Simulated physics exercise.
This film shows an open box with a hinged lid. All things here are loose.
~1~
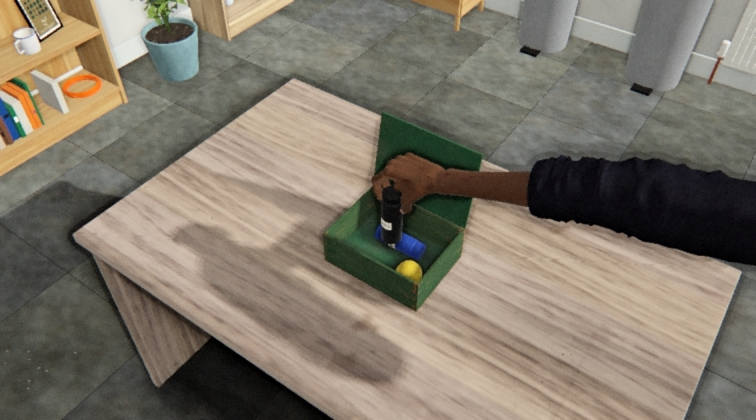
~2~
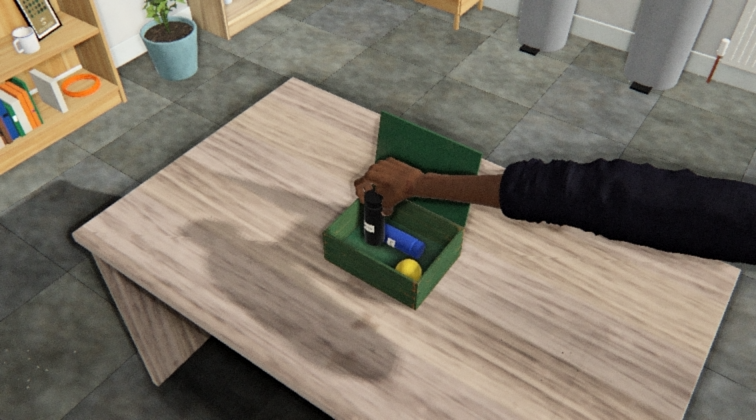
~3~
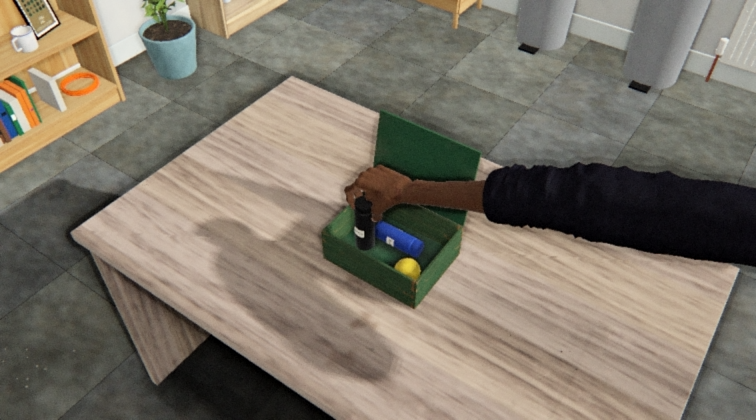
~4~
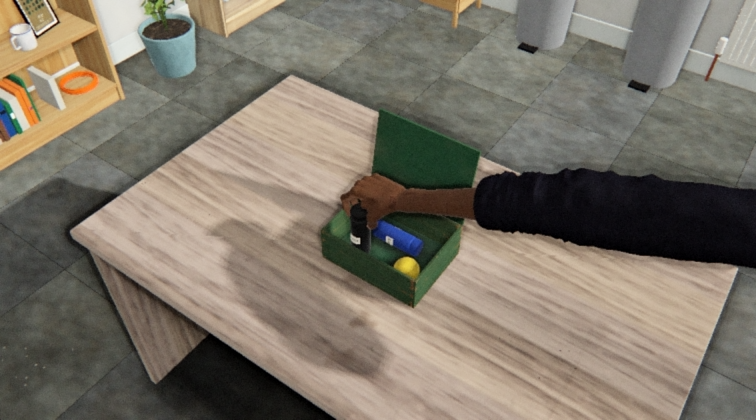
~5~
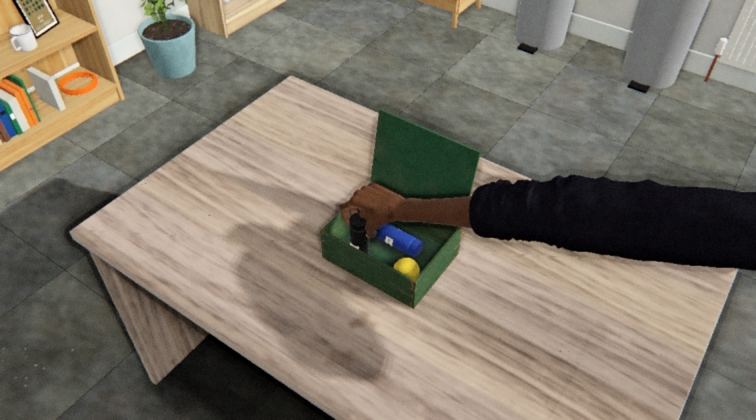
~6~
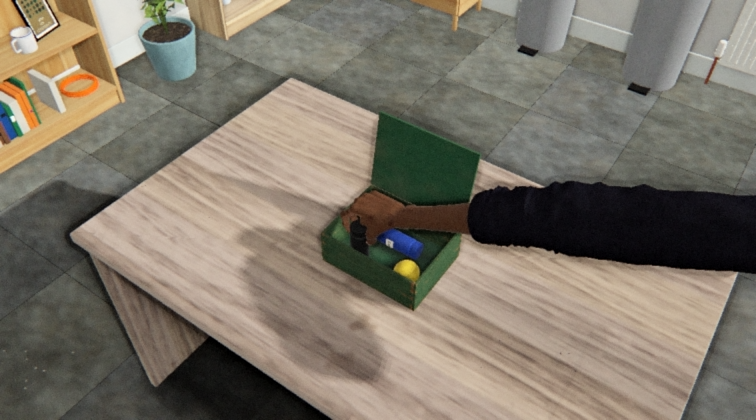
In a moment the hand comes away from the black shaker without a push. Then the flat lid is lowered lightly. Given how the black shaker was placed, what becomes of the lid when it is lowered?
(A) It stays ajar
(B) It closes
The answer is A.
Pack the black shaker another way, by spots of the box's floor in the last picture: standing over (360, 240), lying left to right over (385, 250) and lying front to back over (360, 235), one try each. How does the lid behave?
So, first it won't go down, then it goes down fine, and finally it goes down fine.
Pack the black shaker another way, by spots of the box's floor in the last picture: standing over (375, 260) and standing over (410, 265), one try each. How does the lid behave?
The first time it cannot come down, the second time it seals the box.
Then, 1.30 s on from there, lid 82° above the rim.
Then, 1.70 s on from there, lid 46° above the rim.
Then, 2.60 s on from there, lid 17° above the rim.
In the end, lid 17° above the rim; all 3 unmoved. At the end, from the last picture's camera, black shaker near (360, 246).
